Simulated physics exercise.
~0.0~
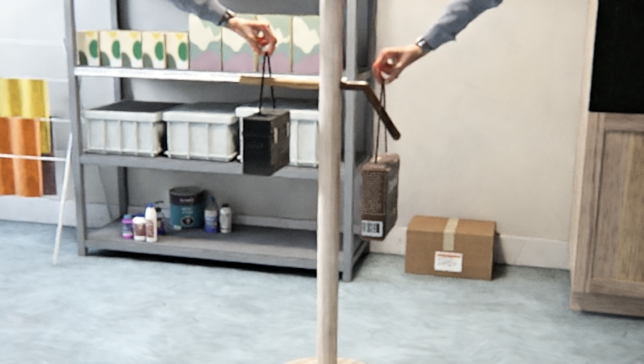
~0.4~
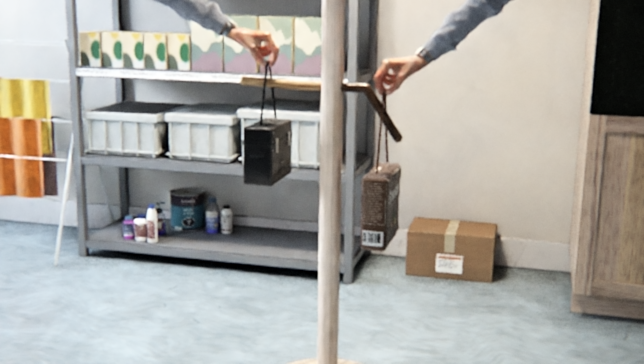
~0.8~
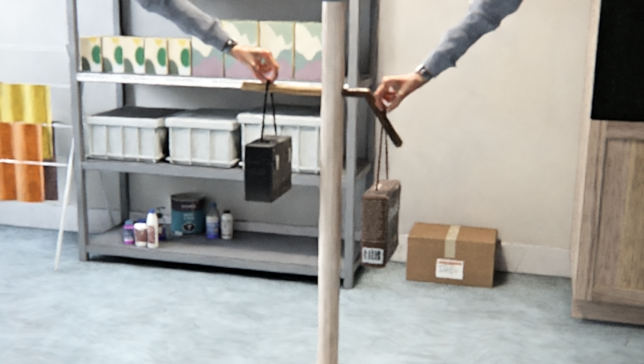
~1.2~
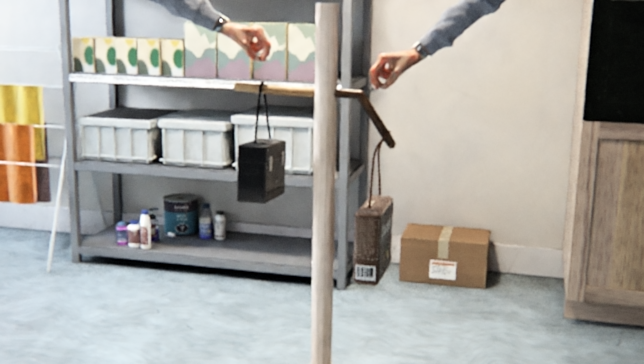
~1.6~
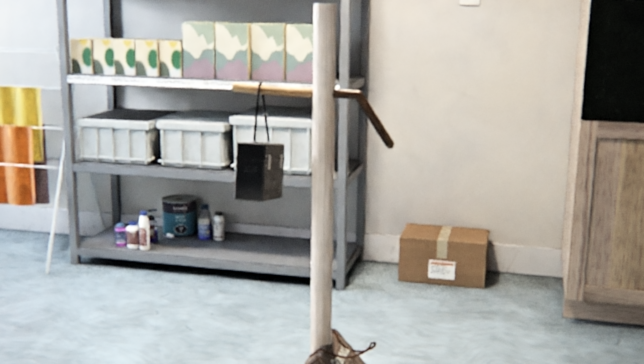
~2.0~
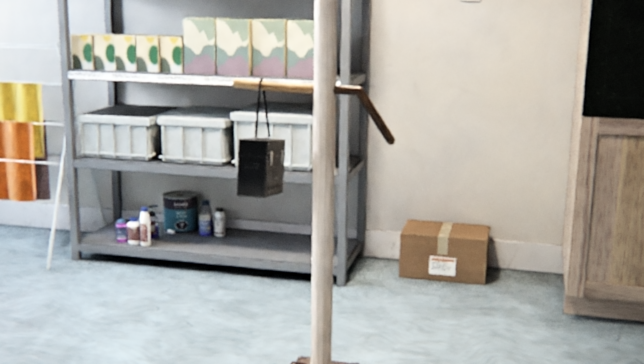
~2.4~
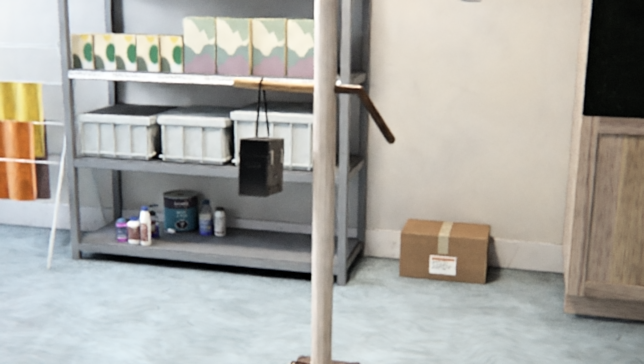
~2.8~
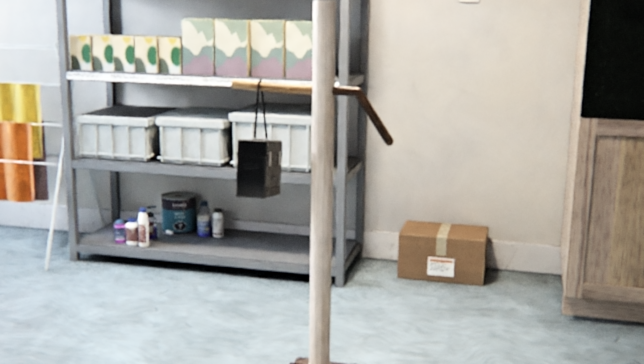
Two hands lowered a black case and a brown bag by their loops onto the pegs of a wooden stand, then let go and drew back. The brown bag slipped off the right peg and dropped to the floor, while the black case stayed hanging.
